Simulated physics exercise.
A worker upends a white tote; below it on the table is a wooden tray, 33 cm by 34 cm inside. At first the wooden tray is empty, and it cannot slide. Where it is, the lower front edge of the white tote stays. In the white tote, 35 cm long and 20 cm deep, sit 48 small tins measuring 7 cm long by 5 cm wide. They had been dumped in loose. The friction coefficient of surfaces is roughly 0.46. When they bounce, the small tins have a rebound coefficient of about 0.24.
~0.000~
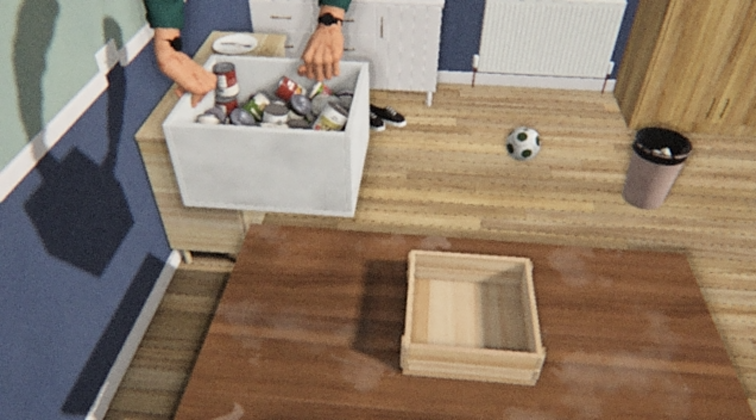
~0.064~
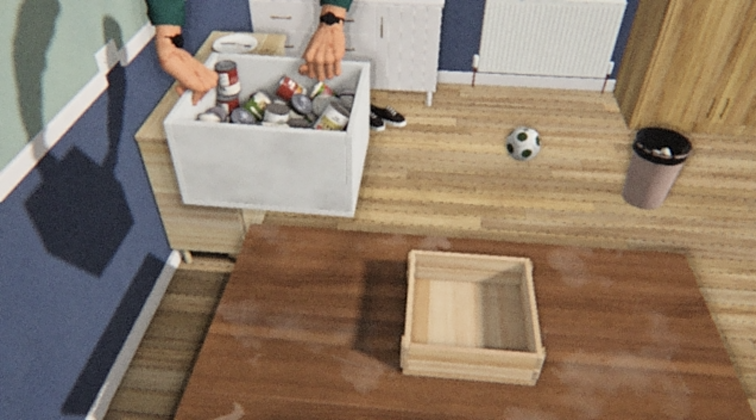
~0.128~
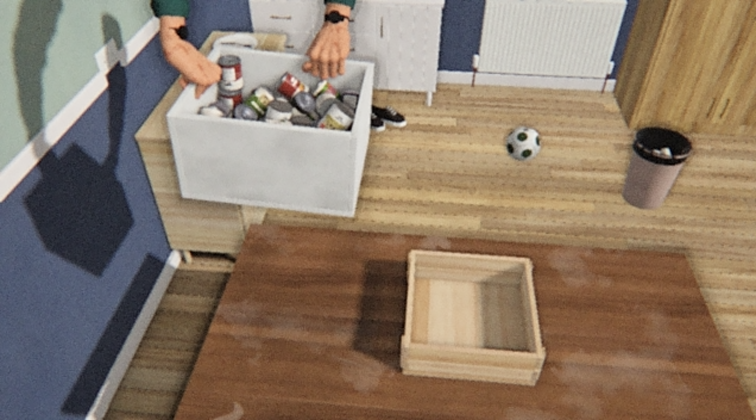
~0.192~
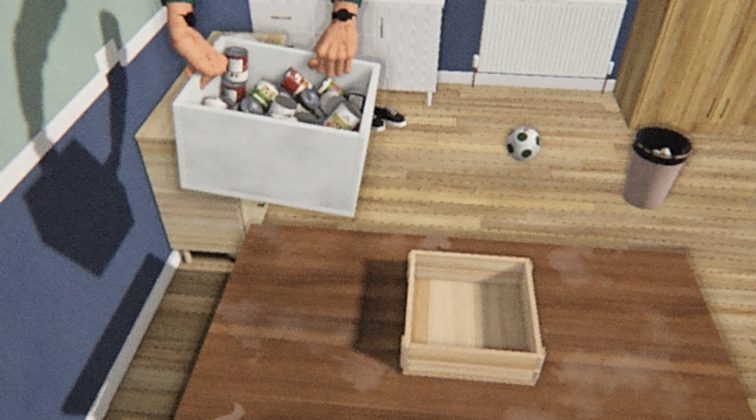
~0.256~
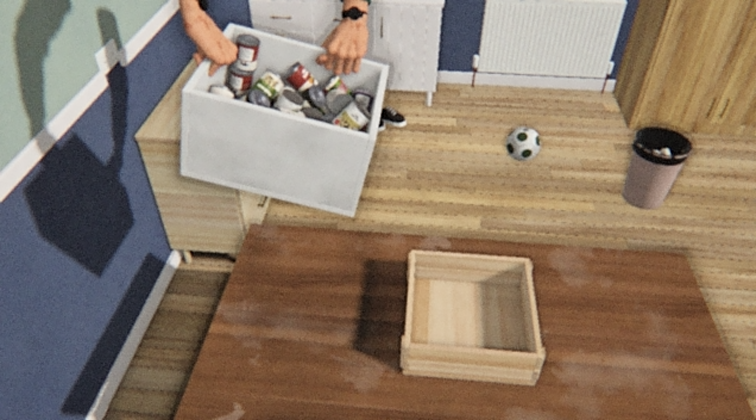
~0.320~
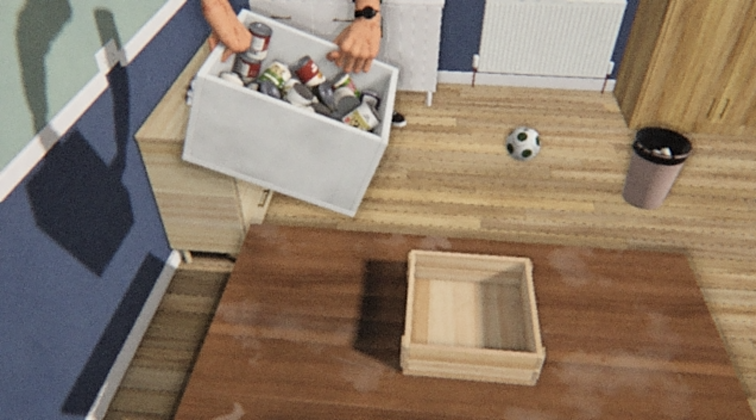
Two hands tilting a white tote of jumbled tins gradually to the right, beyond an empty wooden tray on a brown table.
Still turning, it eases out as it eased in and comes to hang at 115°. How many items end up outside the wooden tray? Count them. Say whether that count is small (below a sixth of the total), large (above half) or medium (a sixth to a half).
Medium.
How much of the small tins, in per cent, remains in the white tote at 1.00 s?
Roughly 80 per cent of the load.
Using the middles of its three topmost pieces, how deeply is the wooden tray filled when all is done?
Roughly 11 cm.
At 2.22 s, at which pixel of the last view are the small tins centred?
I'd put the middle close to (497, 324) in the last view.
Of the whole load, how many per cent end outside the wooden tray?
Roughly 30 percent.
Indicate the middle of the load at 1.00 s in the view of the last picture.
Near pixel (433, 160).
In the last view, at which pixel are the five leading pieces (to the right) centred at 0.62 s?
Around (401, 133).
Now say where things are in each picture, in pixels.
In the first picture (places track the rim corner closest to us here), white tote (344, 134); wooden tray (537, 356); tipped 0°; all still inside.
White tote (346, 134); tipped 1°, in the second picture.
White tote (351, 134); tipped 4°, in the third picture.
White tote (359, 135); tipped 8°, in the fourth picture.
White tote (369, 136); tipped 13°, in the fifth picture.
White tote (381, 139); wooden tray (537, 356); tipped 20°; all still inside, in the sixth picture.
After 0.62 s, tilt 60°; 48 still in the white tote.
After 1.00 s, tilt 106°; 38 still in the white tote and 10 in the air.
After 1.53 s, tilt 115°; 4 still in the white tote, 23 in the wooden tray, 8 outside the wooden tray and 13 in the air.
Outcome (at 2.22 s), 34 in the wooden tray and 14 outside the wooden tray. Asked share, 14 of 48, 29 per cent.
